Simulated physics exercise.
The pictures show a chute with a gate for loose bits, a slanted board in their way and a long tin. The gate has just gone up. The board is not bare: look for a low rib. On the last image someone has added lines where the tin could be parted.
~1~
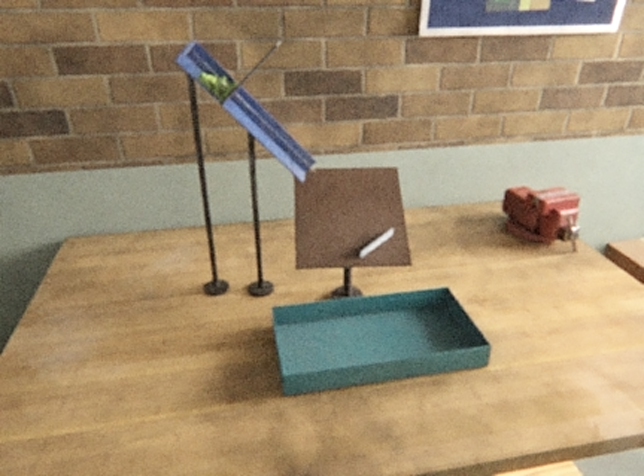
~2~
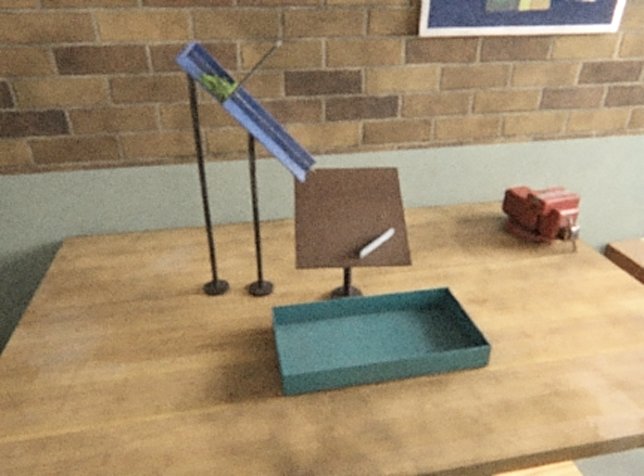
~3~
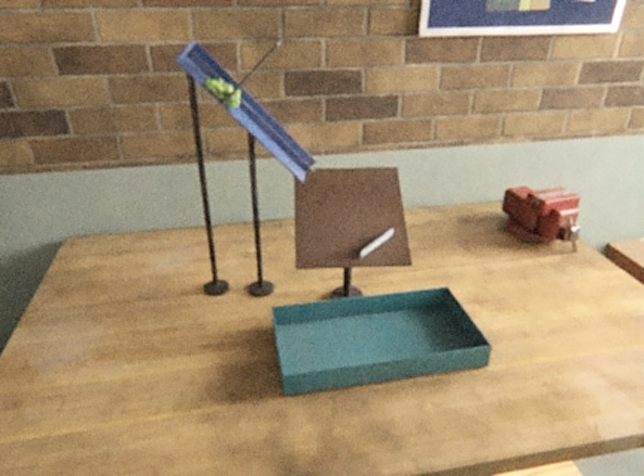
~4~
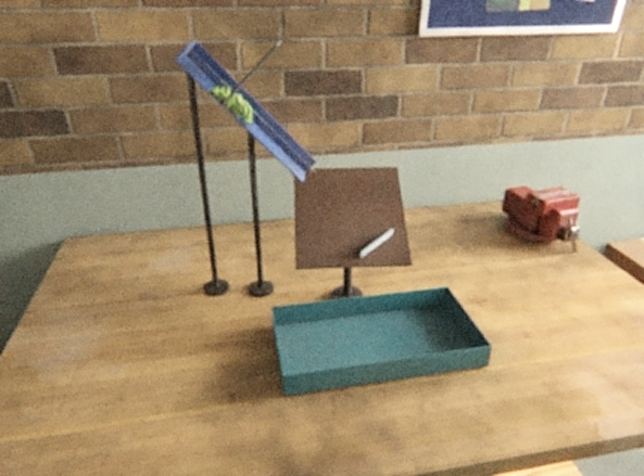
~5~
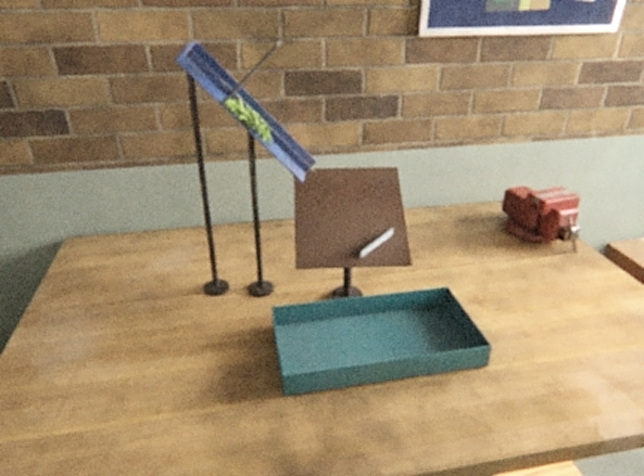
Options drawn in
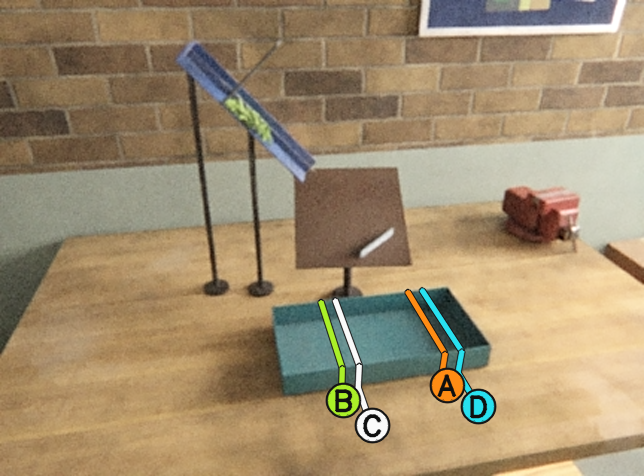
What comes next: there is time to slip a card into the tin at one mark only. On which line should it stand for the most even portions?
Go for C.
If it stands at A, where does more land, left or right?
The left side.
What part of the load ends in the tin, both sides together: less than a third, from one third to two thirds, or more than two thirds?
More than two thirds.
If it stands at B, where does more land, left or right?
More lands on the right.
On the marked copy, line A crosses the front rim at (444, 353); line B crosses the front rim at (342, 367); line C crosses the front rim at (358, 365); line D crosses the front rim at (461, 350).
If A is chosen, of what is caught, the larger part on the left of the divider, roughly a quarter on the right.
If B is chosen, of what is caught, about a tenth on the left of the divider, almost all on the right.
If C is chosen, of what is caught, roughly half on the left of the divider, roughly half on the right.
If D is chosen, of what is caught, the larger part on the left of the divider, about a tenth on the right.
